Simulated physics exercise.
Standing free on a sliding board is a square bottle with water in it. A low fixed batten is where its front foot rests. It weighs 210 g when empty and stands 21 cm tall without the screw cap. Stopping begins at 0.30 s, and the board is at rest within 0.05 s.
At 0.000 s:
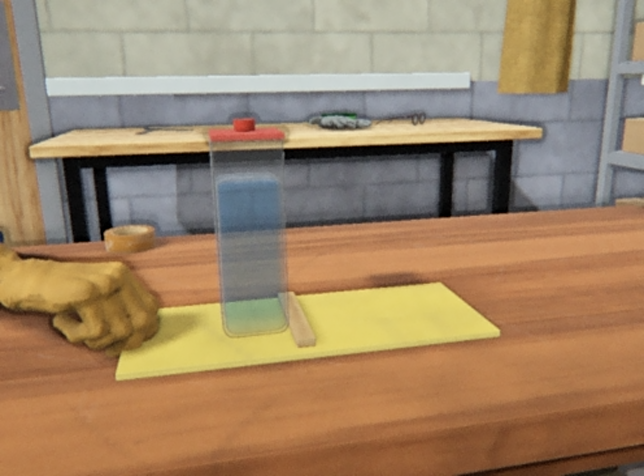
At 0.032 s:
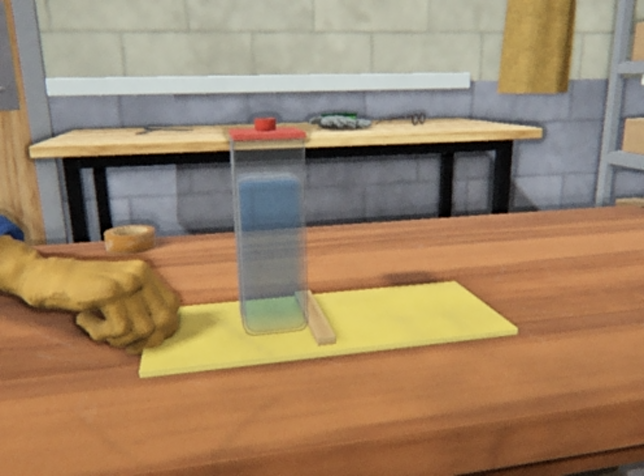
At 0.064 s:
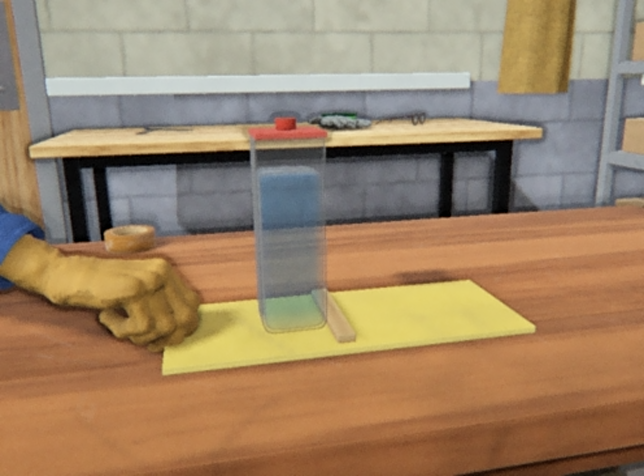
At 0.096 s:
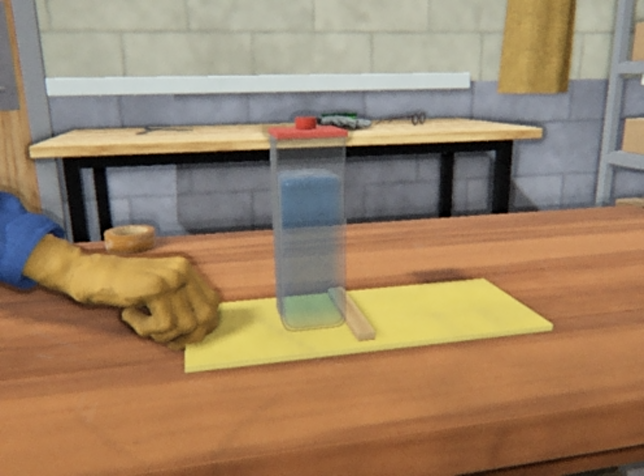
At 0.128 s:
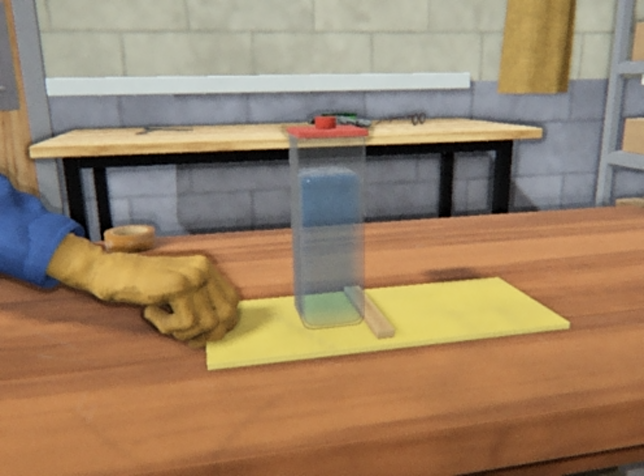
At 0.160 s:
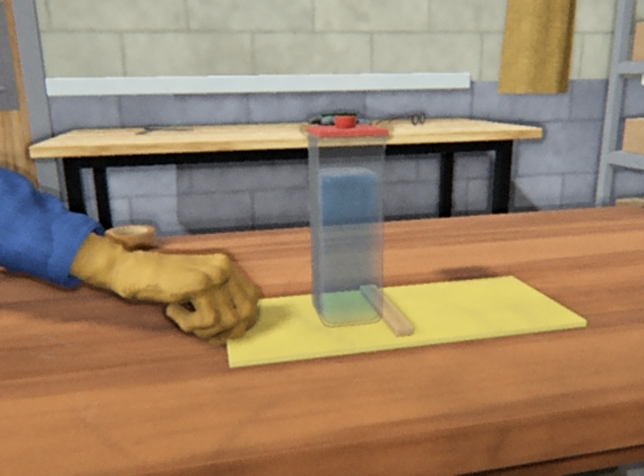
A tall, clear square bottle with a red cap and bluish water stood upright on a yellow board while a gloved hand at the board's left end slid it steadily rightward across a wooden table.
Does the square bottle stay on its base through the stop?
No, it tips over.
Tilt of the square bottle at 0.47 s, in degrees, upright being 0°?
I'd say it's tipped close to 28 degrees.
Then, 0.35 s in, the board moves at 0.00 m/s; the square bottle leans 6°.
Then, 0.47 s in, the square bottle leans 27°.
Then, 0.63 s in, the square bottle lies on its side.
Then, 0.85 s in, the square bottle lies on its side.
Finally, the square bottle lies on its side.
